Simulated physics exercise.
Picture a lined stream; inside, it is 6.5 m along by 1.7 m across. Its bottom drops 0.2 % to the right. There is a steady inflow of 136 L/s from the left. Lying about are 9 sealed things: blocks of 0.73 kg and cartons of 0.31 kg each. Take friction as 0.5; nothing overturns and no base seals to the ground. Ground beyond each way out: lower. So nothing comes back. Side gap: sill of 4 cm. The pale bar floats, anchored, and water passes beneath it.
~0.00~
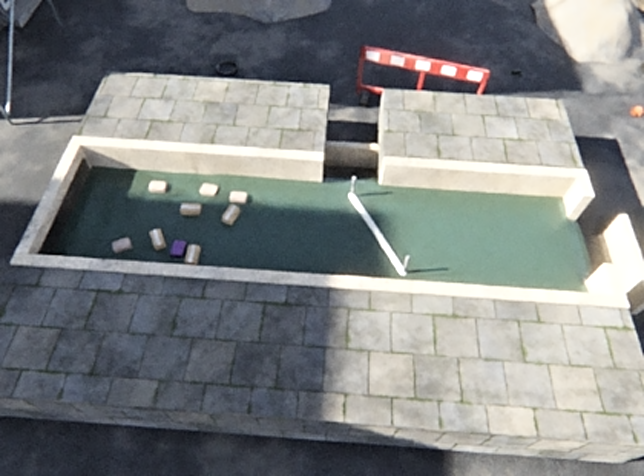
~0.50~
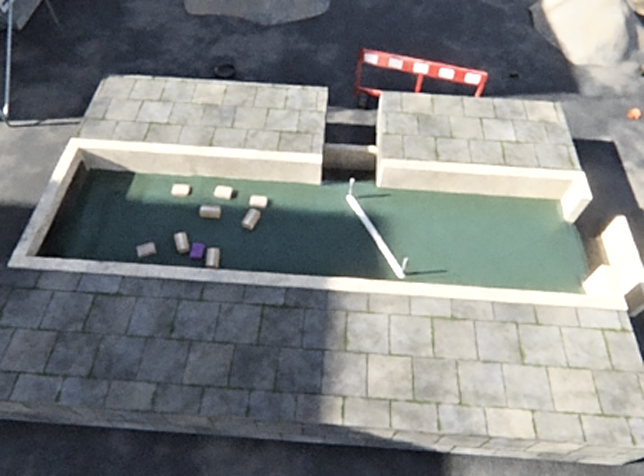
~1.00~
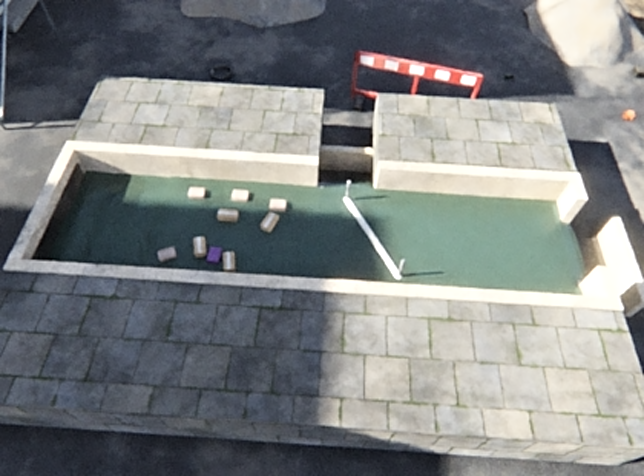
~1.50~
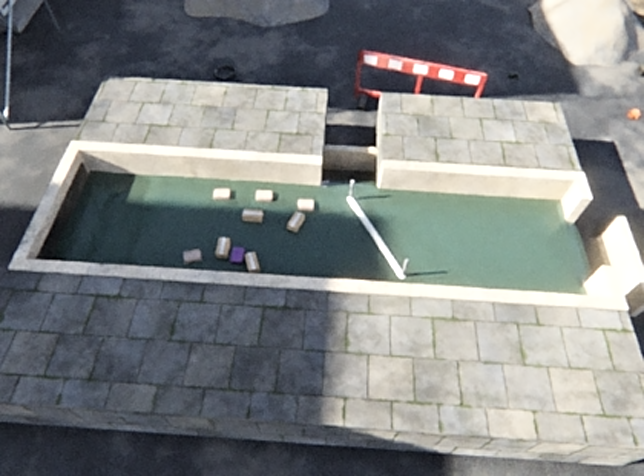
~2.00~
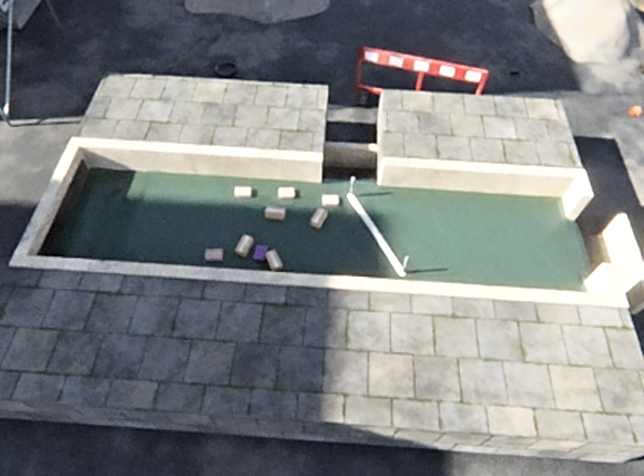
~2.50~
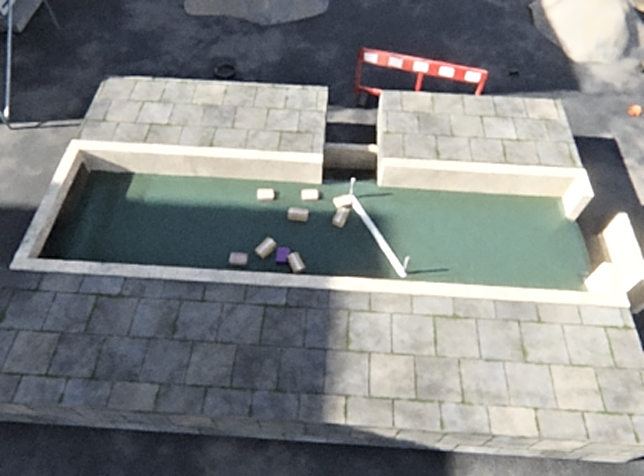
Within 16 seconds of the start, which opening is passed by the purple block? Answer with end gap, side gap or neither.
Neither.
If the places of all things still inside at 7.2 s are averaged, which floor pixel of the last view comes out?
At about (369, 249).
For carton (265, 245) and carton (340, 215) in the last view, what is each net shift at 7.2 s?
Going in order, that's 250 cm then 150 cm.
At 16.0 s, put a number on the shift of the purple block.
Roughly 250 centimetres.
After 3.5 s the purple block is near (325, 255), 1.8 m from its start, afloat; 0 of 9 are out; 9 afloat.
After 7.2 s the purple block is near (386, 260), 2.6 m from its start, afloat; 2 of 9 are out; 7 afloat.
After 12.0 s the purple block is near (386, 260), 2.6 m from its start, afloat; 2 of 9 are out; 7 afloat.
After 16.0 s the purple block is near (386, 259), 2.6 m from its start, afloat; 2 of 9 are out; 7 afloat.
